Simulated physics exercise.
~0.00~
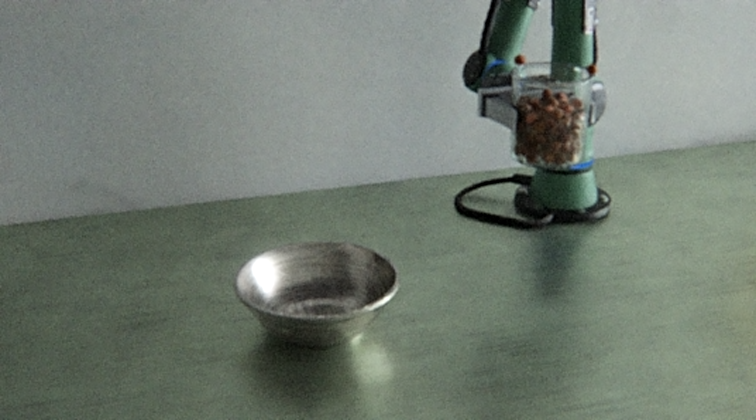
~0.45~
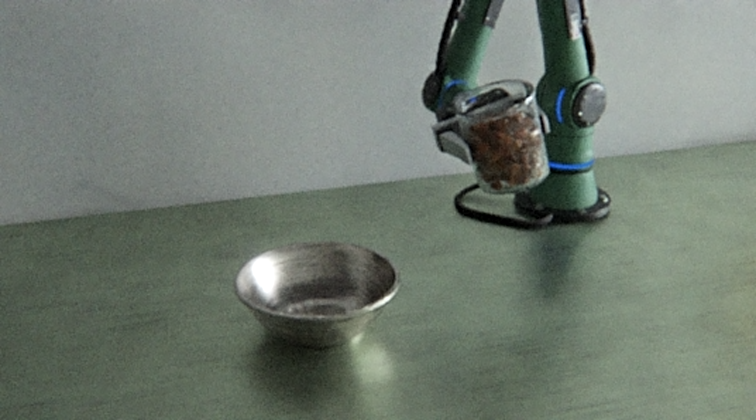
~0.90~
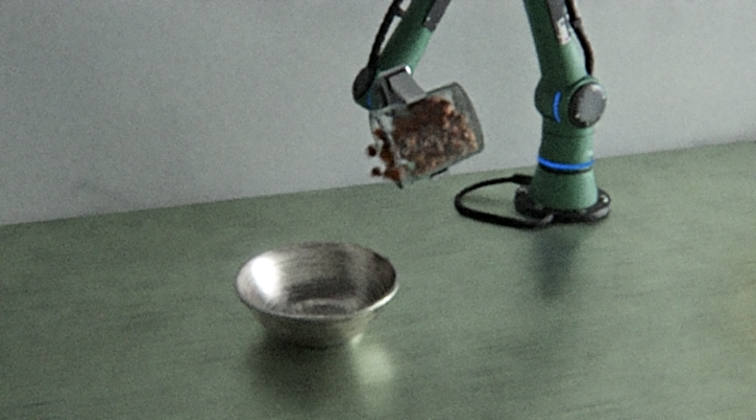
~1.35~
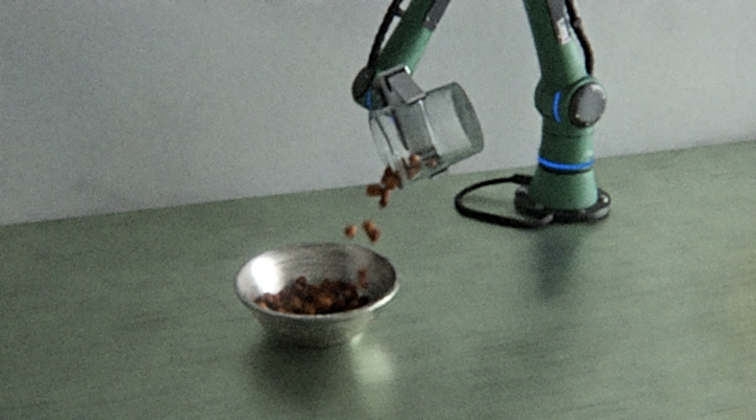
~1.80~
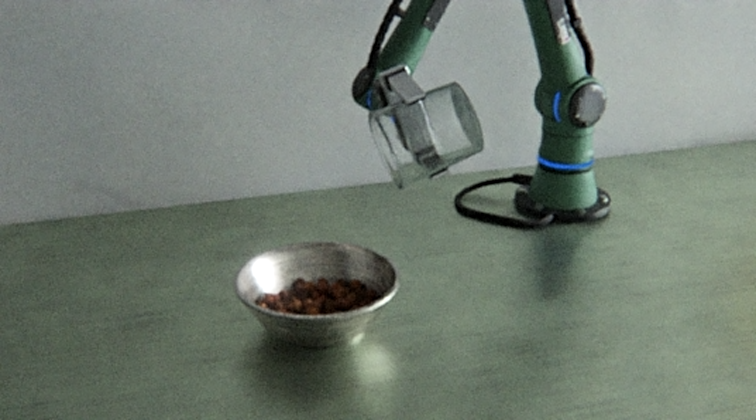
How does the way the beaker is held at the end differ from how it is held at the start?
At the start the arm holds the beaker upright, while at the end it holds it tipped over on its side.
A green robot arm at the back right of a green table, seen from slightly above against a plain grey wall, holds a clear glass beaker filled with brown hazelnuts. A shiny metal bowl stands empty on the table, nearer the viewer and to the left. The arm swings the beaker leftward, tilting it as it goes, until it lies on its side above and to the right of the bowl. The nuts tumble from its mouth and drop into the bowl. At the end the arm holds the emptied beaker still, and the nuts rest in the bowl.
